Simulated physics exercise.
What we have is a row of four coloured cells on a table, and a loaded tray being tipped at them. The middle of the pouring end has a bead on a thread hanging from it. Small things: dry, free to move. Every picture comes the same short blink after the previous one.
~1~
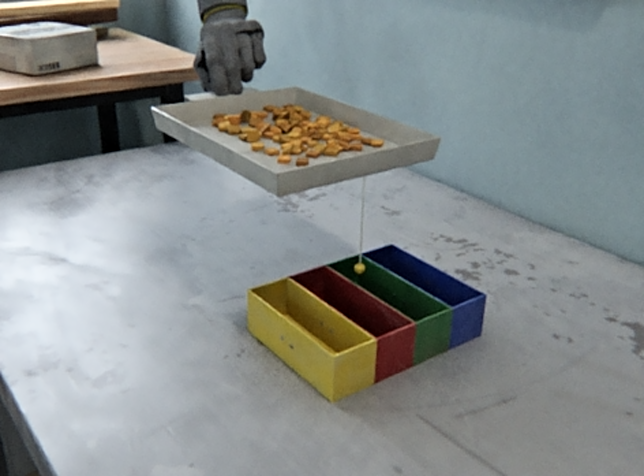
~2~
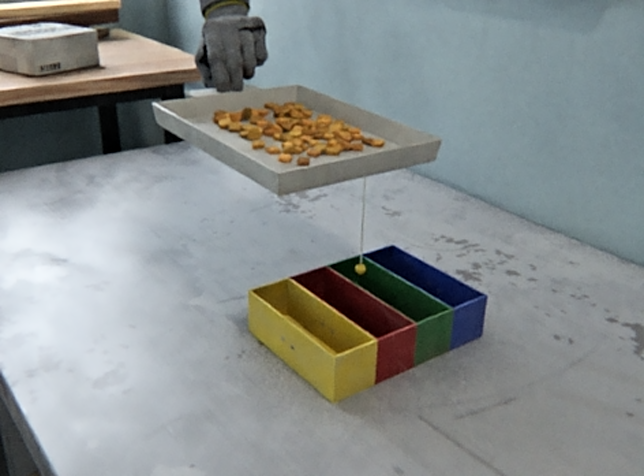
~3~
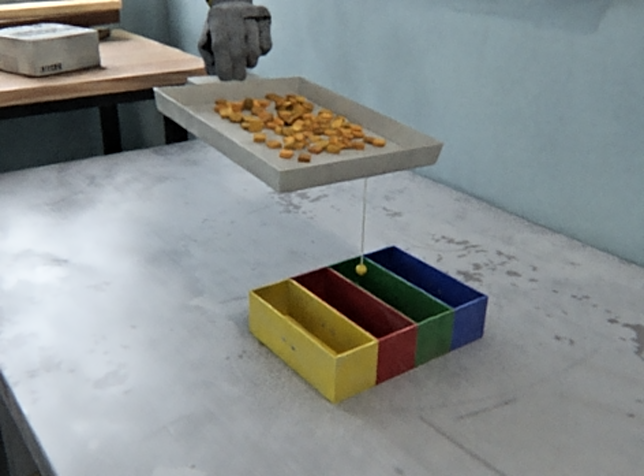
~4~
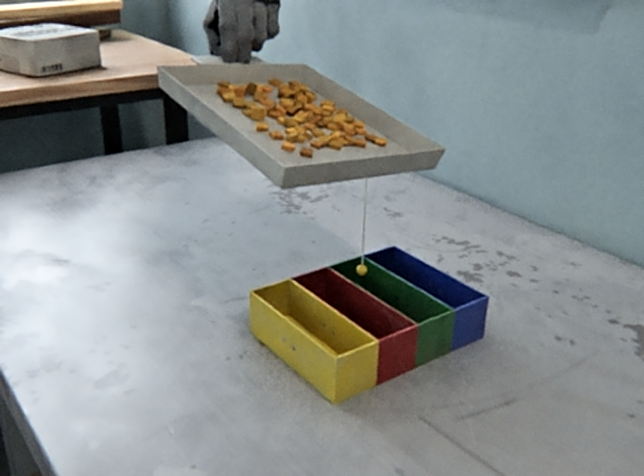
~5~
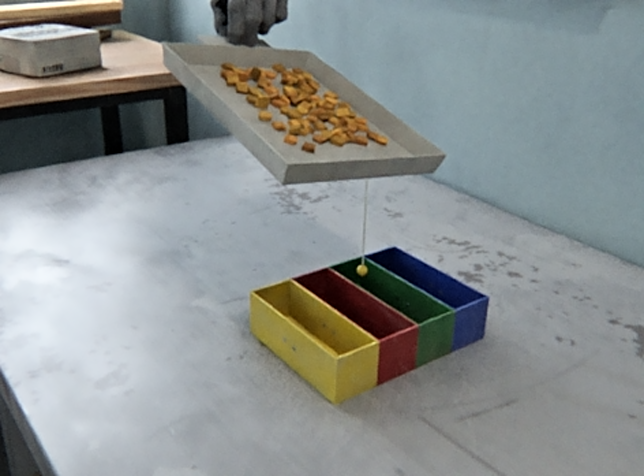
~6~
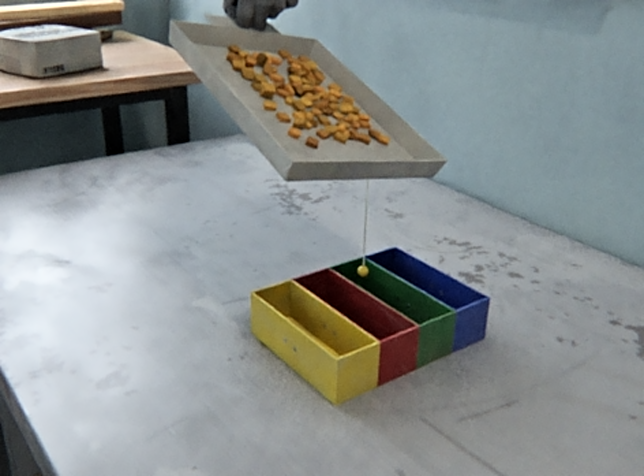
A gloved hand steadily tilts a tray of cereal squares above four coloured cells.
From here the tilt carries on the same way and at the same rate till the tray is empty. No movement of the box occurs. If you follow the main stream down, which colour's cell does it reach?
It reaches the blue cell.
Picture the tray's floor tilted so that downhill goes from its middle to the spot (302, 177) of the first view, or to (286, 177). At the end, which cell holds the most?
First try: The yellow one. Second try: The cell in yellow.
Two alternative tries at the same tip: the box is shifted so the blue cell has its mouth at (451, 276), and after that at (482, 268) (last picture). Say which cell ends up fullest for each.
At the first place blue, at the second that green cell.
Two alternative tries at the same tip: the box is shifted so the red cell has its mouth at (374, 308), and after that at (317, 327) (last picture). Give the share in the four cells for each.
70 per cent, then 0 per cent.
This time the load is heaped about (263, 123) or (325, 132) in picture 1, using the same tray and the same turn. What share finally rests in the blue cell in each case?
Around 60 percent the first time and around 60 percent the second time.
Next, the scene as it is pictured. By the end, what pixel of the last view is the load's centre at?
Centre at rest, last view: Approx. (421, 302).
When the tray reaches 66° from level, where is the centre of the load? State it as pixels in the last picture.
Look close to (401, 147) in the last picture.
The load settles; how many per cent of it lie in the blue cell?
I'd put that share near 60 per cent.
Just after the last frame, tray tipped steeply; almost all on the tray; just a few falling or outside the box.
A moment on, tray tipped past a quarter turn; roughly two thirds on the tray; about a tenth in the blue cell; just a few in the green cell; roughly a quarter falling or outside the box.
Further on, tray tipped past a quarter turn; roughly half in the blue cell; about a tenth in the green cell; roughly a third falling or outside the box.
When it is over, tray tipped past a quarter turn; roughly half in the blue cell; about a tenth in the green cell; not one in the yellow cell; not one in the red cell; roughly a third outside the box.
